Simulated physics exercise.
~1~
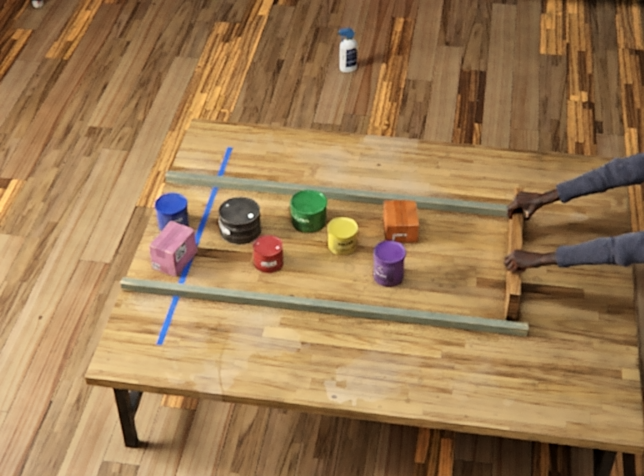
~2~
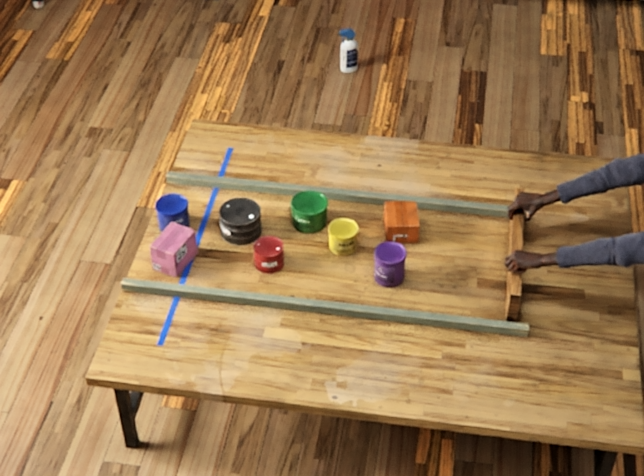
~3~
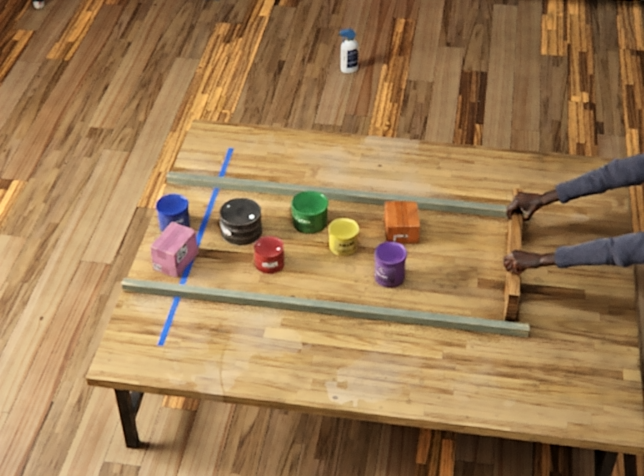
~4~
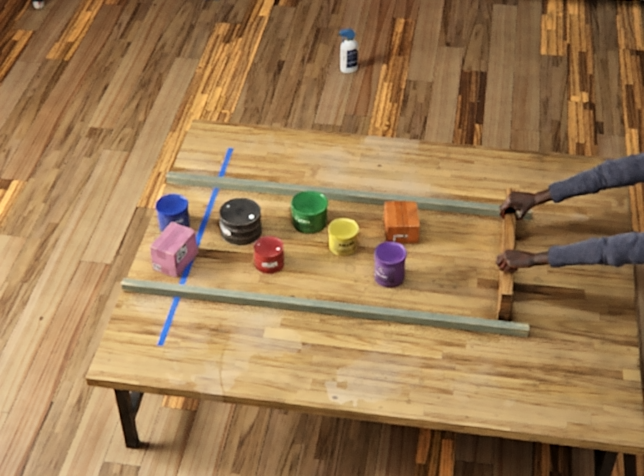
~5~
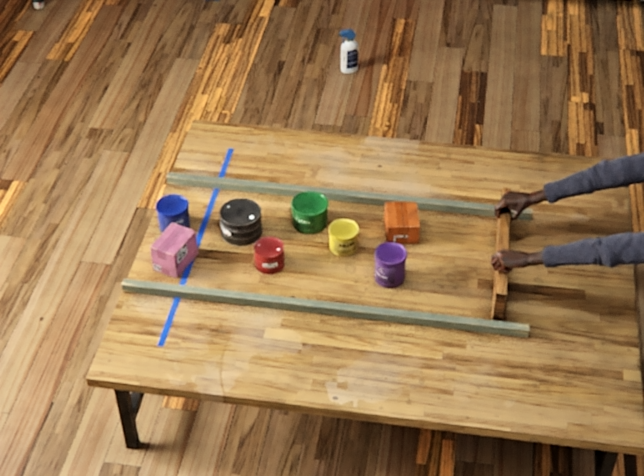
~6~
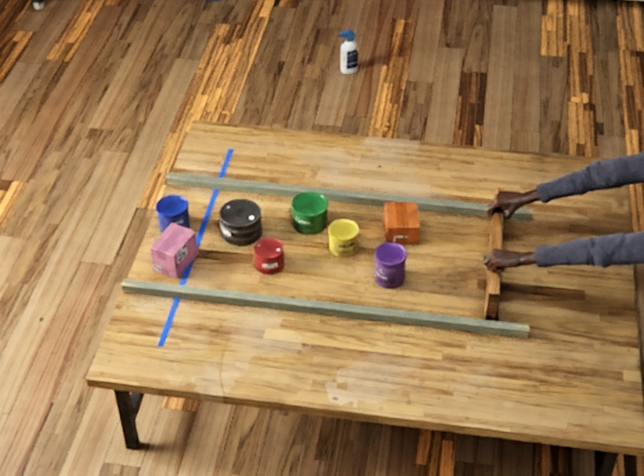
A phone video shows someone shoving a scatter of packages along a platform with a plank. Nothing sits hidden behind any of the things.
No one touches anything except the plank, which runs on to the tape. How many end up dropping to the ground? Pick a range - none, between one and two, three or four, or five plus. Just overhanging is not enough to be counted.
Range: Between one and two.
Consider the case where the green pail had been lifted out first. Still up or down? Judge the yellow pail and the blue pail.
Well, the yellow pail hangs in there, while the blue pail leaves the top.
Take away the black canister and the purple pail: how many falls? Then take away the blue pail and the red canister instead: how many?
The number fallen is 0, and in the other try 0.
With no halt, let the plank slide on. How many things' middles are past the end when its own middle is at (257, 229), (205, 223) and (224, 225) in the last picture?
Result per place: 0; 2; 1.
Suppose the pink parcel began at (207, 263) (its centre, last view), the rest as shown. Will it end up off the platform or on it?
Result: It stays aboard.
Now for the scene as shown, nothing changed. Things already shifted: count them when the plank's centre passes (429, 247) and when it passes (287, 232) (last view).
I make it 0 at the first spot and 6 at the other.
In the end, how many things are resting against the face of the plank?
It touches 3.
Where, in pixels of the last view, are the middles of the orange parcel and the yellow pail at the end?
The orange parcel at (194, 200), the yellow pail at (187, 223).
Early on, none off yet; blue pail at rest near (173, 216); pink parcel at rest near (174, 251); black canister at rest near (241, 222).
A while later, none off yet; blue pail at rest near (171, 216); pink parcel moving near (171, 251); black canister travelled about its own width near (202, 227).
Finally, the number that fall off is one or two; lost, pink parcel and blue pail.
